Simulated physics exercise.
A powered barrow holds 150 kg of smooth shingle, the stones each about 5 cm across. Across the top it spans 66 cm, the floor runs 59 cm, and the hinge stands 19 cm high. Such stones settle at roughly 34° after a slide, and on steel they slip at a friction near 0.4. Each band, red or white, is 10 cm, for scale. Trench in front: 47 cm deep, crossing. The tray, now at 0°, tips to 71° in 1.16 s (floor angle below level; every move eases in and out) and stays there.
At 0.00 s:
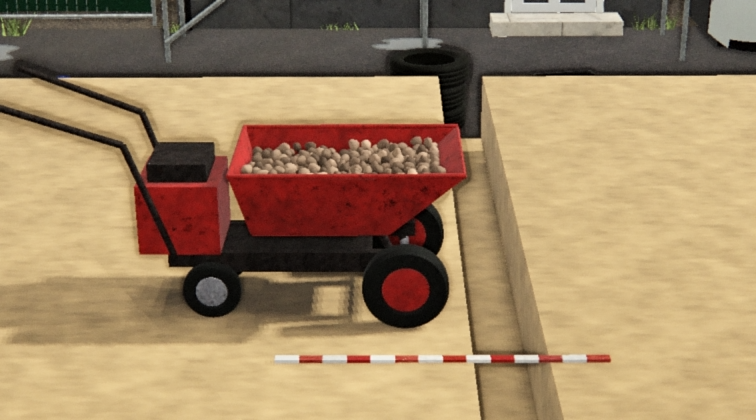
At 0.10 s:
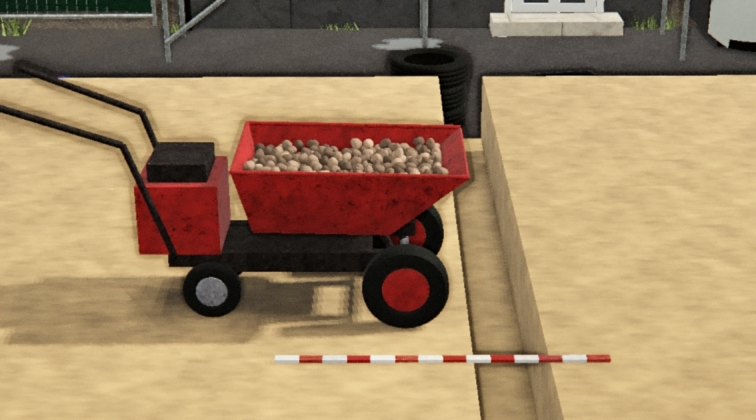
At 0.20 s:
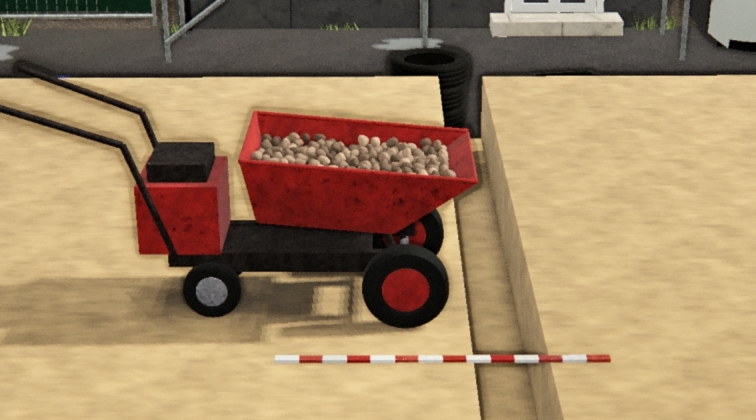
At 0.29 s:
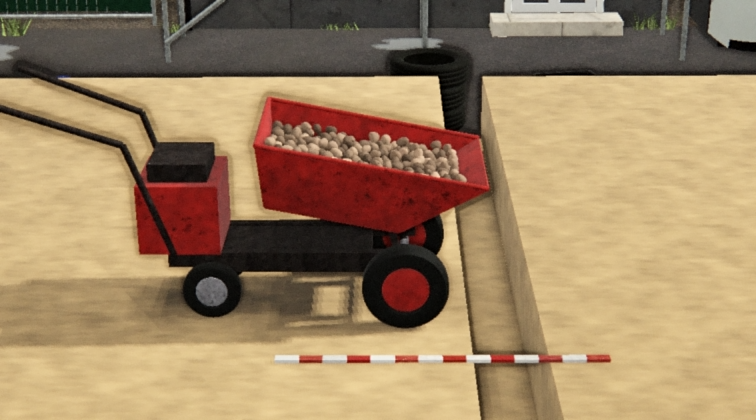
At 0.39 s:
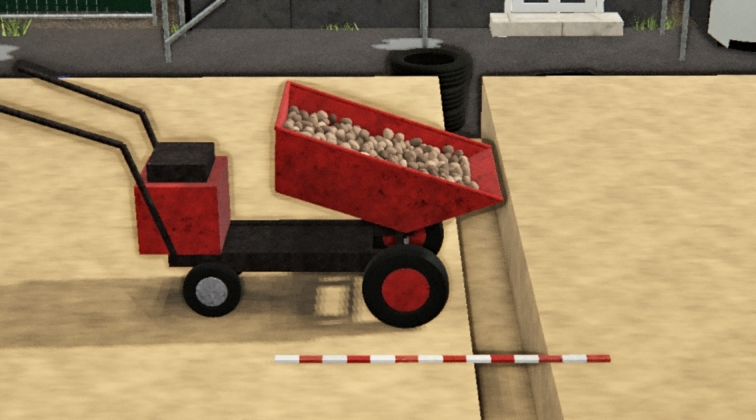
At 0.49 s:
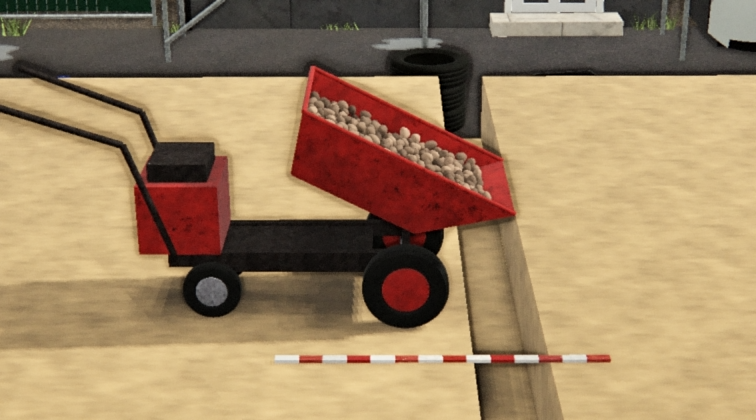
A red tray full of smooth, round stones tilted steadily on its powered barrow, its left end rising and its right lip dipping over the trench while the stones shifted slightly and the wheels stayed put.
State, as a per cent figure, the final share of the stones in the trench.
The final share is about 12 per cent.
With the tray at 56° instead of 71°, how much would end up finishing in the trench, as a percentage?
It would be close to 20 percent.
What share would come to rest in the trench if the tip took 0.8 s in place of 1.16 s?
Around 10 per cent would end in the trench.
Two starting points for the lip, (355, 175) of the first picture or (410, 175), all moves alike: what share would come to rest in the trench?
From the first place around 85 per cent, from the other around 70.
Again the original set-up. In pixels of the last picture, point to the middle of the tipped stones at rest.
I'd point somewhere around (607, 293).
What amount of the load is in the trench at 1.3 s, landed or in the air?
About 0 per cent by then.
After 0.9 s the floor is at 60°; 100 % in the tray; the foremost stones are at (532, 240).
After 1.3 s the floor is at 71°; 45 % in the tray, 54 % past the trench; the foremost stones are at (665, 288).
After 1.6 s the floor is at 71°; 9 % in the tray, 3 % in the trench, 87 % past the trench; the foremost stones are past the picture's edge.
After 3.6 s the floor is at 71°; 0 % in the tray, 12 % in the trench, 88 % past the trench; the foremost stones are past the picture's edge.
